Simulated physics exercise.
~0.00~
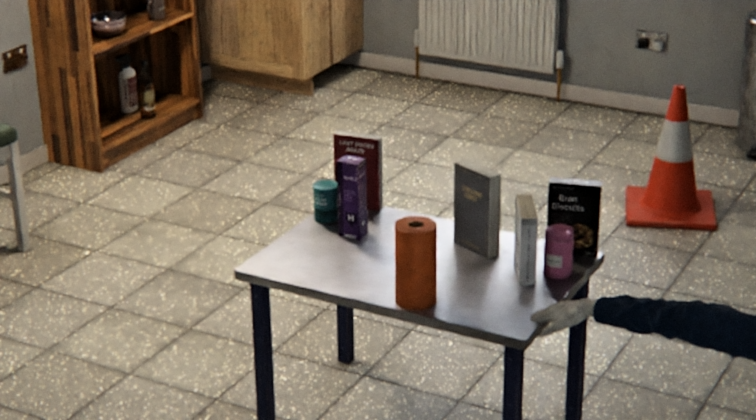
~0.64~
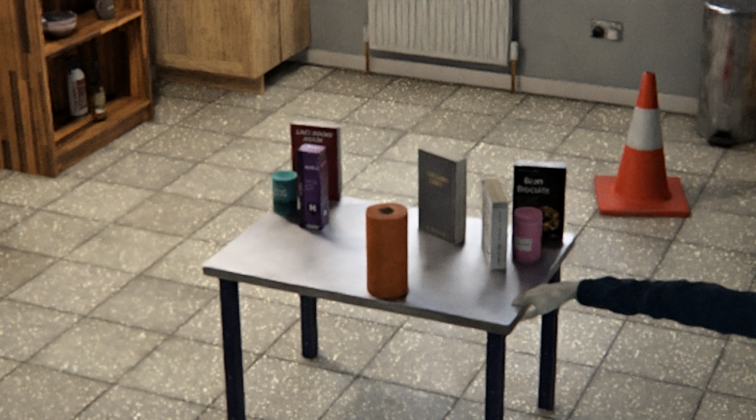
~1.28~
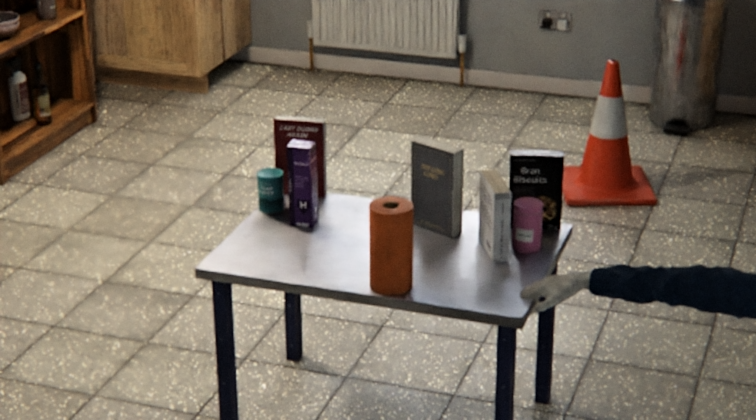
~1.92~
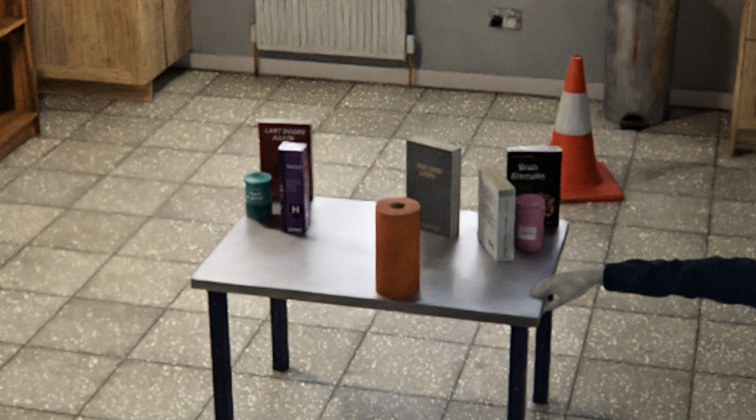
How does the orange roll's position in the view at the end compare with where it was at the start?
The orange roll ends up slightly farther left and a little higher in the view than it was at the start.
